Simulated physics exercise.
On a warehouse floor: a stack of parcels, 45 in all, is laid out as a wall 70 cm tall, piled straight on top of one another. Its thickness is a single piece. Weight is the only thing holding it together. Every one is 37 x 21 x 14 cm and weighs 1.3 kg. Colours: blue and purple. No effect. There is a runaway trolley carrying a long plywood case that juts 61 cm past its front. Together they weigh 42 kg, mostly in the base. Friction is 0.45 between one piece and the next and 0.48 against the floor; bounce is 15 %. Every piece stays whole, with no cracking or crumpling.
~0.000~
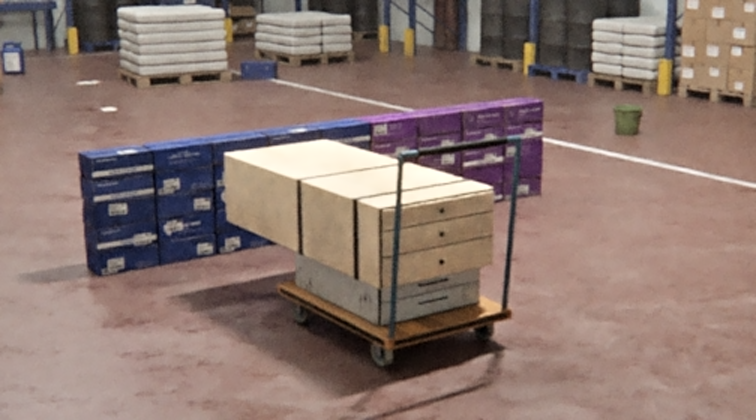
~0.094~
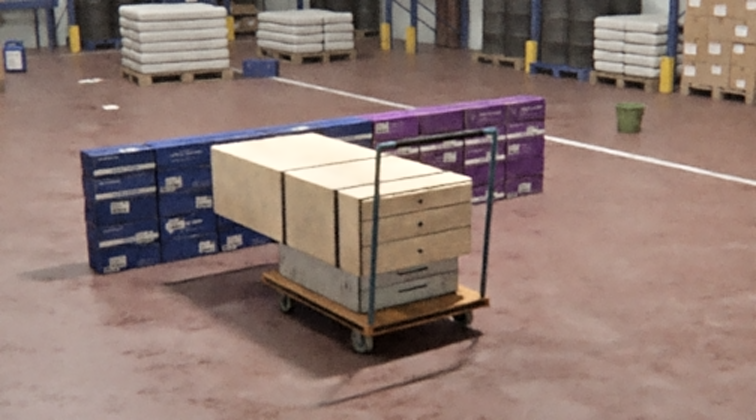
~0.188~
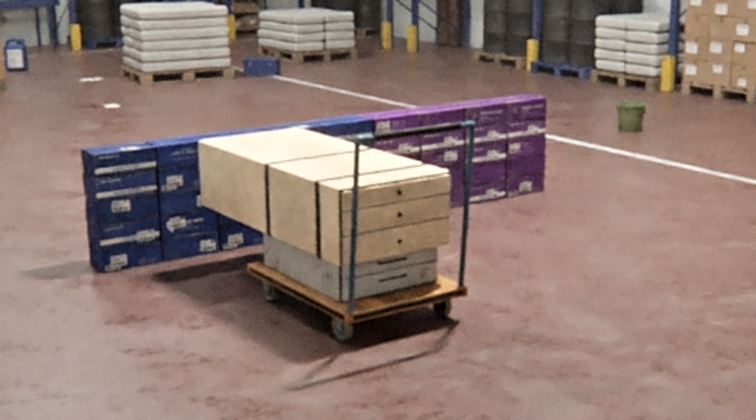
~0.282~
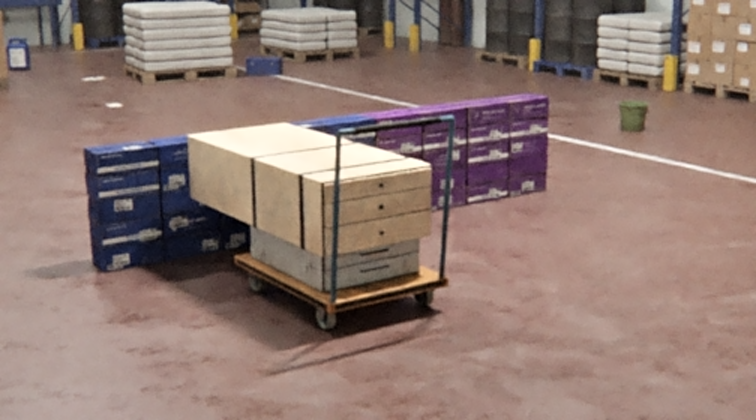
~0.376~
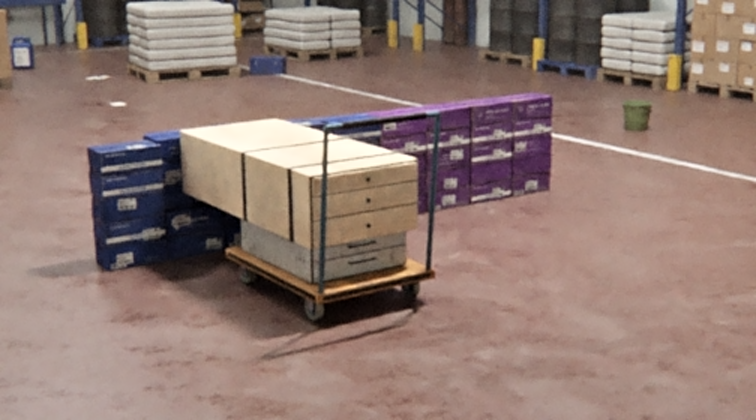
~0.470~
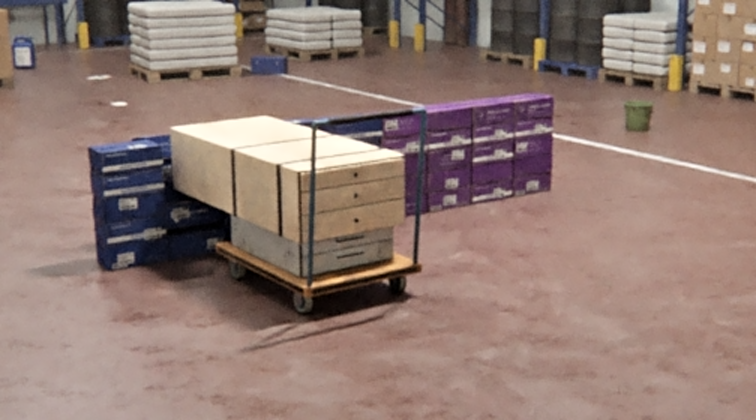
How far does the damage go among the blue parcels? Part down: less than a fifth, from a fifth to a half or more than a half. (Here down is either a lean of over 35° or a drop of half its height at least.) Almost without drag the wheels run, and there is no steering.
A fifth to a half.
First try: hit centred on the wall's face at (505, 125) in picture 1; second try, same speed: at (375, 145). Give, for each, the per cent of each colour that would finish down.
Down by colour - purple: 30%, then 20%; blue: 0%, then 10%.
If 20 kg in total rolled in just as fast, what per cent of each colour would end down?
Result: Purple 0 and blue 40 in a hundred.
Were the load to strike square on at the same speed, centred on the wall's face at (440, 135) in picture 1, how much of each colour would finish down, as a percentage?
Down at the end: Purple 40 percent, blue 0 percent.
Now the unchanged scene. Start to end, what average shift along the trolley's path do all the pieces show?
It comes out to something like 25 centimetres.
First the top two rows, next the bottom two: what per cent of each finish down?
Top 30 per cent versus bottom 0 per cent.
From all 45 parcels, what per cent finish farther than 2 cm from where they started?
I make it 35 per cent.
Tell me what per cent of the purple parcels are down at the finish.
For purple, it's 0%.
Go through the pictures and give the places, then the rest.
In the first picture (each place is the centre of the face we see best), load (229, 176) 60 cm short of the wall; top blue parcel (184, 158); top purple parcel (395, 130); all as stacked.
Load (216, 168) 42 cm short of the wall; top blue parcel (186, 156), in the second picture.
Load (203, 162) 24 cm short of the wall; top blue parcel (187, 154), in the third picture.
Load (192, 156) 6 cm short of the wall; top blue parcel (189, 154), in the fourth picture.
Load (185, 151) 9 cm into the wall's line; 10 have shifted, in the fifth picture.
Load (175, 148) 21 cm into the wall's line; top purple parcel (406, 125); 14 have shifted, in the sixth picture.
By 0.70 s, load 52 cm past the wall's line, still rolling; 9 of the 25 blue parcels down (9 of 45 in all colours); top blue parcel tilted 64°, 38 cm lower.
By 1.10 s, load 91 cm past the wall's line, still rolling; 9 of the 25 blue parcels down (9 of 45 in all colours); top blue parcel on its side.
When it is over (2.5 s), load 1.14 m past the wall's line, stopped; 9 of the 25 blue parcels down (9 of 45 in all colours); top blue parcel 56 cm lower; top purple parcel unmoved. That is 36 per cent. In pixels of the last frame, middles, top blue parcel near (75, 194), top purple parcel near (397, 123).
